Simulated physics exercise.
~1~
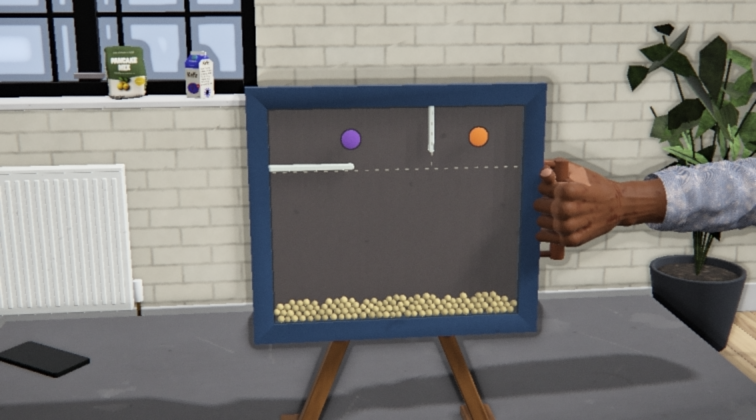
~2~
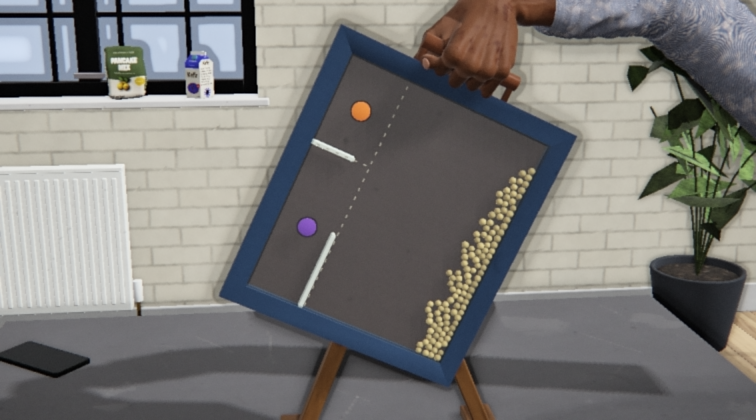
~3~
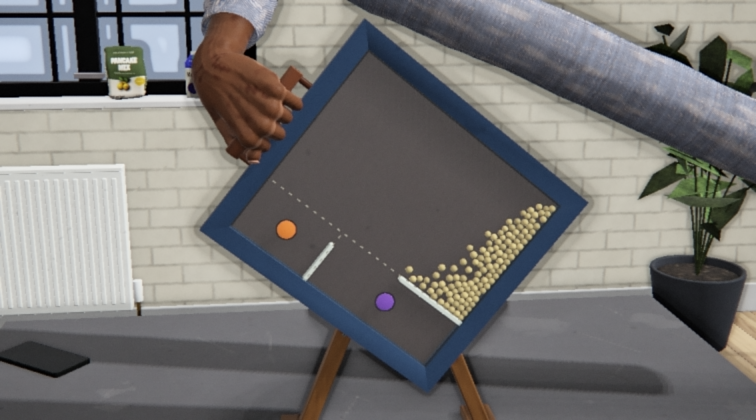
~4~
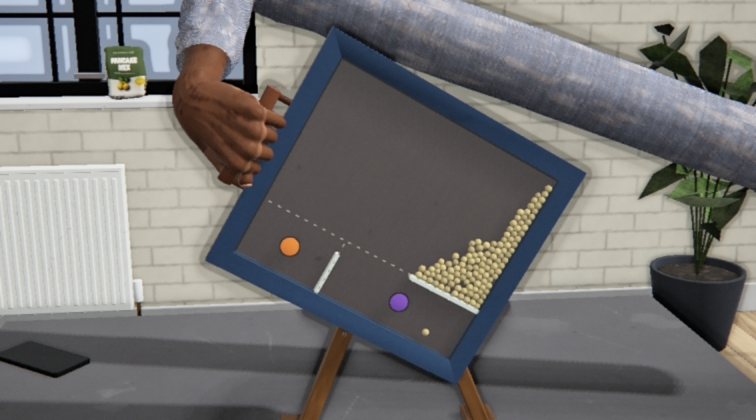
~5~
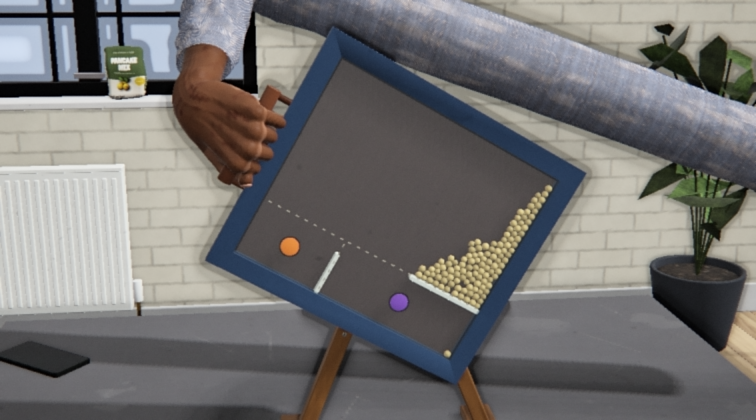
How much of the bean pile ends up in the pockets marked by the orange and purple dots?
Hardly any of it ends up in either pocket. Nearly all the beans stay heaped on the white ledge at the right, above the purple dot, and the orange dot's pocket looks empty.
